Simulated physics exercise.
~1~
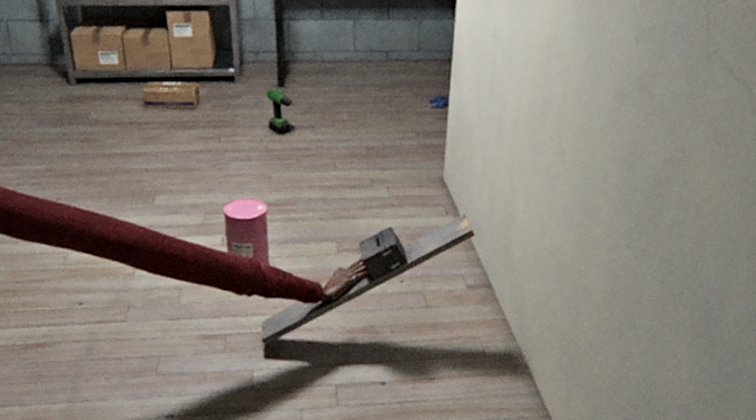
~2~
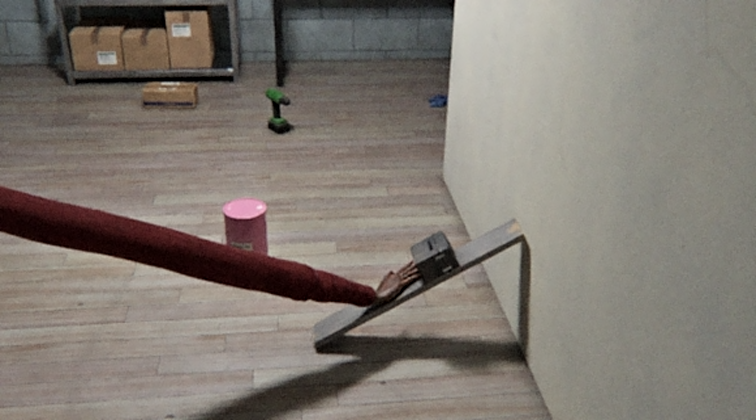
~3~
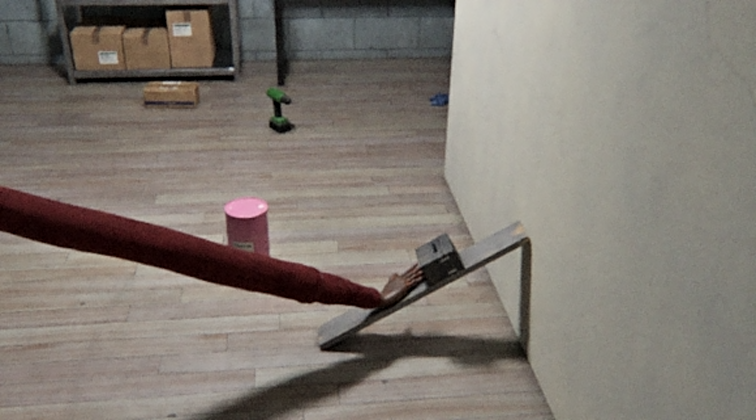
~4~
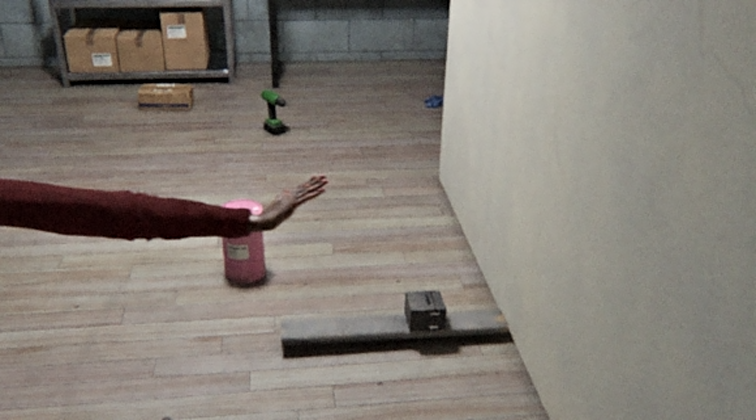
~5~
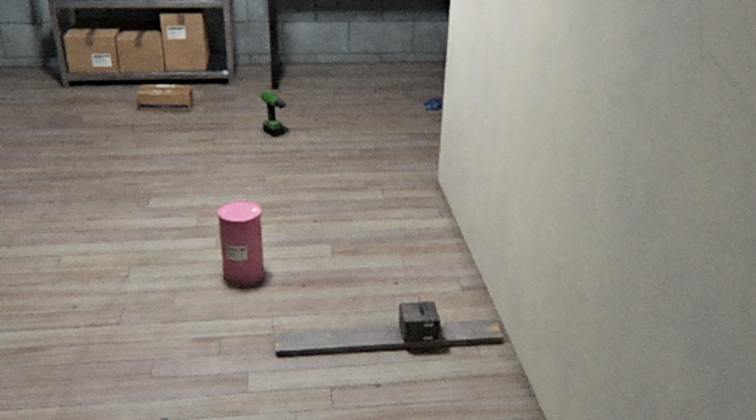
Against a pale wall, a hand leans a grey plank that slips down flat when released.
